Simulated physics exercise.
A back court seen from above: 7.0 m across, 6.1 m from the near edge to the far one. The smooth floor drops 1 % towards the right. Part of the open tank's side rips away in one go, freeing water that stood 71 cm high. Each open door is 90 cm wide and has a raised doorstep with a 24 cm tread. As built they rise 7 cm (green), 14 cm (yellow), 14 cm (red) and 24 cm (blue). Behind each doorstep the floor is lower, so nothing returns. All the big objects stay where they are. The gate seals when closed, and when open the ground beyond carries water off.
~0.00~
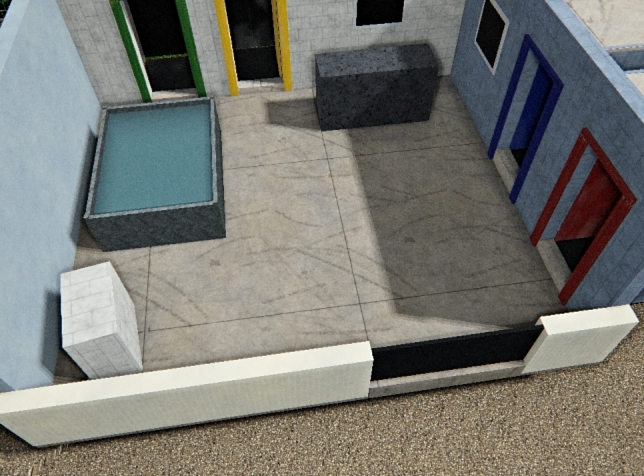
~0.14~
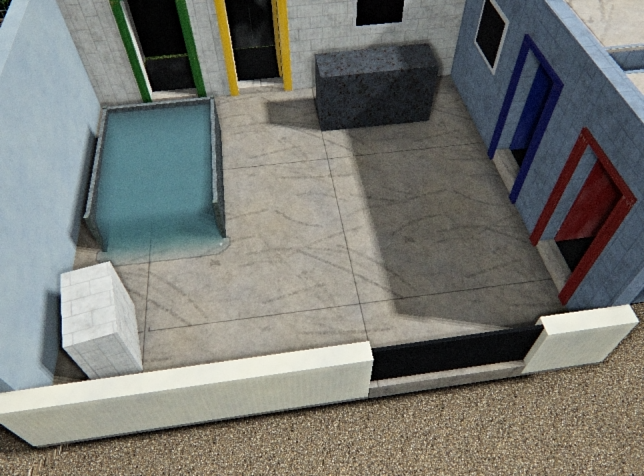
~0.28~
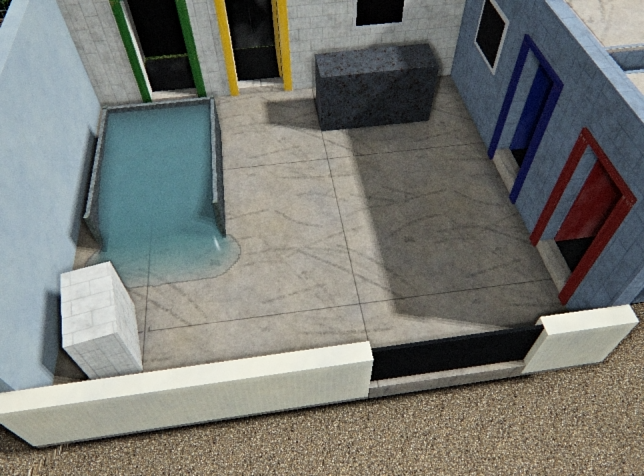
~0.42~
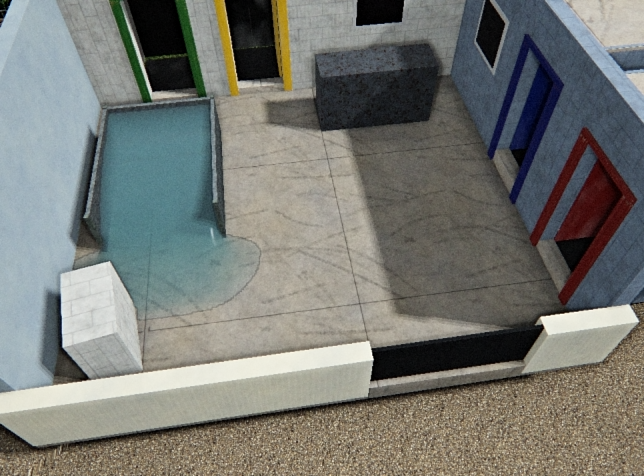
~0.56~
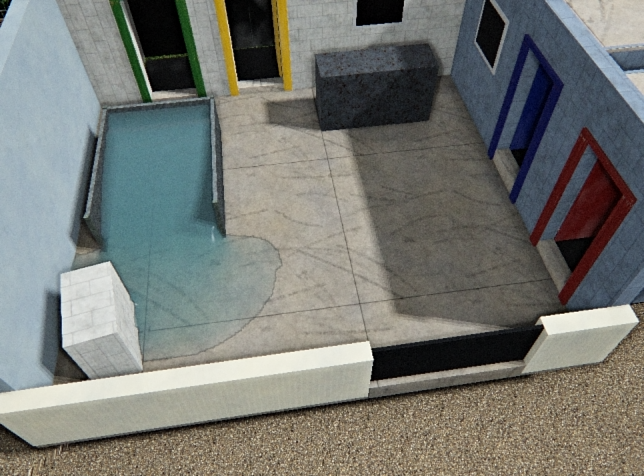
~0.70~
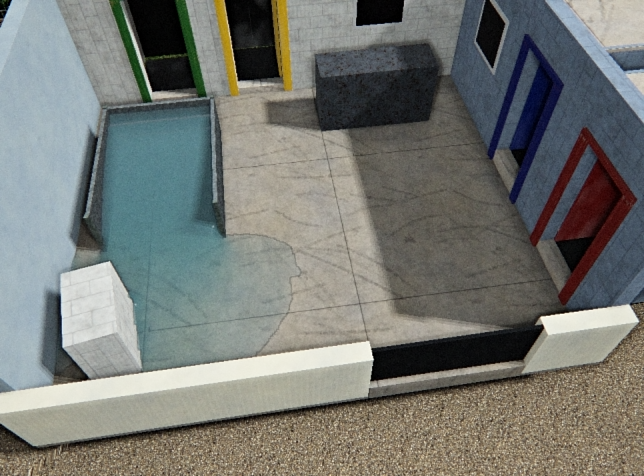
In this clip, the near side of an open tank at the left of a walled courtyard gives way, and bluish water pours out, spreading forward across the floor around a pale block and outward to the right.
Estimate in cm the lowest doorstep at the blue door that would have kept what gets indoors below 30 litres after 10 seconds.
It would have to be roughly 8.5 cm high.
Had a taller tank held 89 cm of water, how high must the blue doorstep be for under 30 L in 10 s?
About 11.0 cm.
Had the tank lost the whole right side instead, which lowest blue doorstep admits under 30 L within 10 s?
About 26 cm.
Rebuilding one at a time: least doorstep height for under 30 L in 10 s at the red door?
Roughly 20 cm at red.
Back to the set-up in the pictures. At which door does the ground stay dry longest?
Last comes the yellow one.
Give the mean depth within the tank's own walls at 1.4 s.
Roughly 39 cm on average.
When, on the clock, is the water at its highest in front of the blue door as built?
Around 6.5 s.
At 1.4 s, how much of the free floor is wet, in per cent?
Near 25 per cent is wet.
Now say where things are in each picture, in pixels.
The first picture shows the open tank at (157, 155) is whole and still, 71 cm deep; the blue door at (518, 133) is dry.
In the second picture, water pours out at (162, 233) and has run 0.3 m, to a hidden place; about 9 cm deep outside, 71 cm at the back.
In the third picture, the front is at (146, 283), 0.7 m from the gap at (162, 234); 1.2 m2 of floor is wet, 71 cm left at the back.
In the fourth picture, the front is at (139, 316), 1.3 m from the gap at (163, 235); 2.7 m2 of floor is wet, 71 cm left at the back.
In the fifth picture, the front is at (141, 354), 1.9 m from the gap at (163, 235); 4.2 m2 of floor is wet, 70 cm left at the back.
In the sixth picture, the gap is at (163, 235), the front 2.5 m out at a hidden place; the back of the open tank holds 61 cm; 4.1 m in a straight line remain to the blue door at (518, 133).
After 1.4 s water covers 25 % of the floor, deepest (46 cm) near (196, 381); it has not reached the blue door.
After 3.0 s water covers 45 % of the floor, deepest (42 cm) near (64, 413); it has not reached the blue door.
After 10.0 s water covers 95 % of the floor, deepest (17 cm) near (448, 85); 8 cm at the blue door, 0 litres in over its 24 cm doorstep.
At the blue door as built, the water arrived by 3.6 s and peaked near 14 cm at 6.6 s.
Run again over the same 10 s with other heights there, 46 litres in over 7 cm, 19 litres over 9.5 cm. The limit of 30 litres is kept from about 8.5 cm up.
